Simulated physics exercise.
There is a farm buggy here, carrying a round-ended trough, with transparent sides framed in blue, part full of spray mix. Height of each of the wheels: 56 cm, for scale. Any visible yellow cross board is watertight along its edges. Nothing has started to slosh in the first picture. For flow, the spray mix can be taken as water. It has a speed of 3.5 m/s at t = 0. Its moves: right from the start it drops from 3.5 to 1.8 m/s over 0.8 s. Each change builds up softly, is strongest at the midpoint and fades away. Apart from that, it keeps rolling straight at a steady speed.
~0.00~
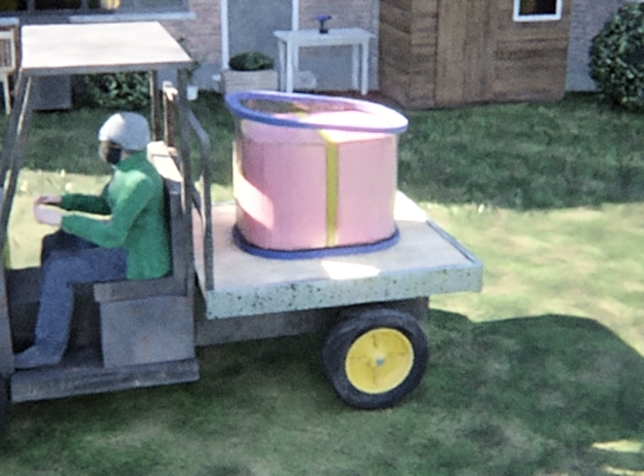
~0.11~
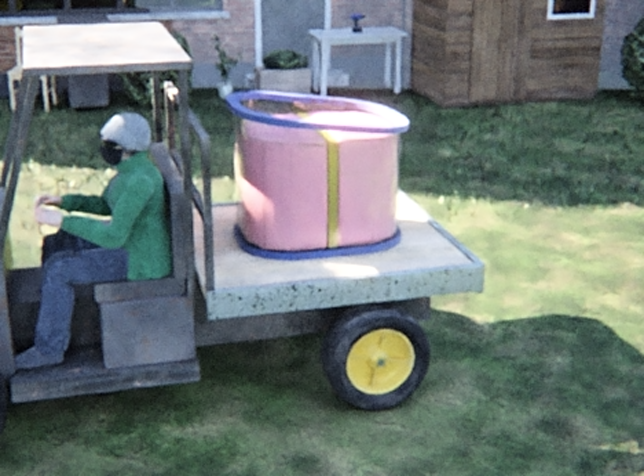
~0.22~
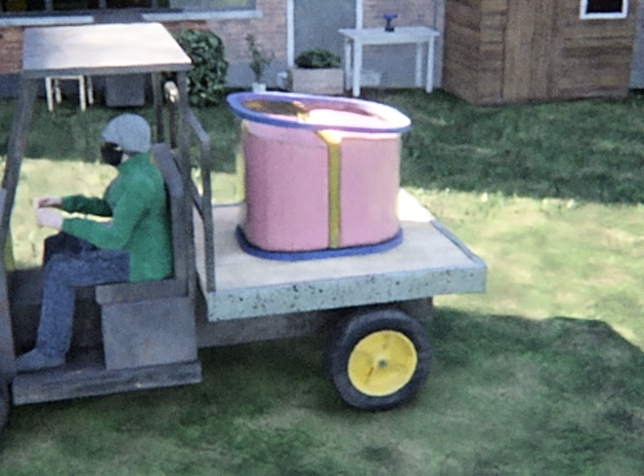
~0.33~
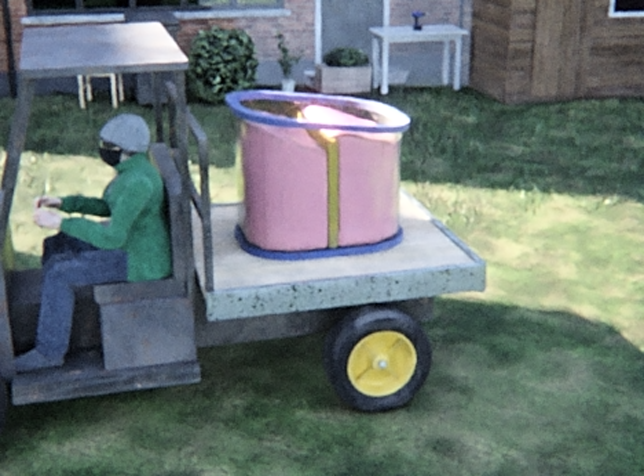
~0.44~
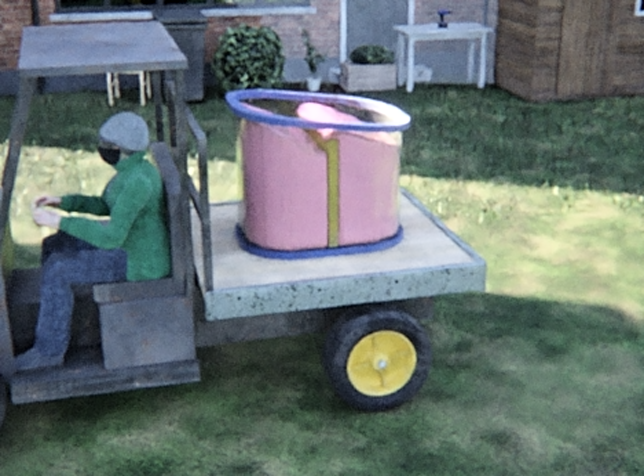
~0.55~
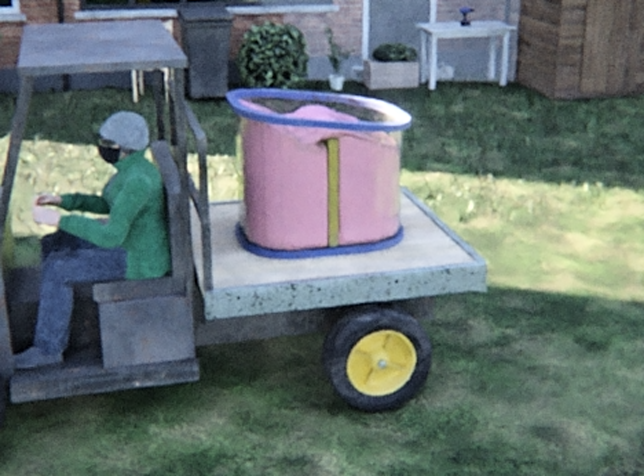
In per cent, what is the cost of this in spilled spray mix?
0 %.
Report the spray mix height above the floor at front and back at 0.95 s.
The surface sits near 62 cm in front and near 56 cm at the rear.
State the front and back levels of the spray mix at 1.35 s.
Front: 62 cm; back: 56 cm.
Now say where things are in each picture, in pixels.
In the first picture, level at the front (270, 137); level at the back (380, 130); still flat; board top at (332, 142); the front is on the left, levels are read along the near wall; a wheel hub at (382, 365).
In the second picture, level at the front (271, 138); level at the back (382, 130); still flat.
In the third picture, level at the front (272, 136); level at the back (383, 134); rising 3° towards the front.
In the fourth picture, level at the front (270, 131); level at the back (382, 137); rising 7° towards the front.
In the fifth picture, level at the front (270, 125); level at the back (382, 140); rising 11° towards the front.
In the sixth picture, level at the front (270, 122); level at the back (383, 142); rising 14° towards the front; a wheel hub at (384, 367).
Then, 0.95 s in, front 62 cm, middle 59 cm, back 57 cm above the floor; no loss so far.
Then, 1.35 s in, front 62 cm, middle 57 cm, back 57 cm above the floor; no loss so far.
Then, 1.85 s in, front 59 cm, middle 57 cm, back 58 cm above the floor; no loss so far.
Then, 3.79 s in, there is no loss.
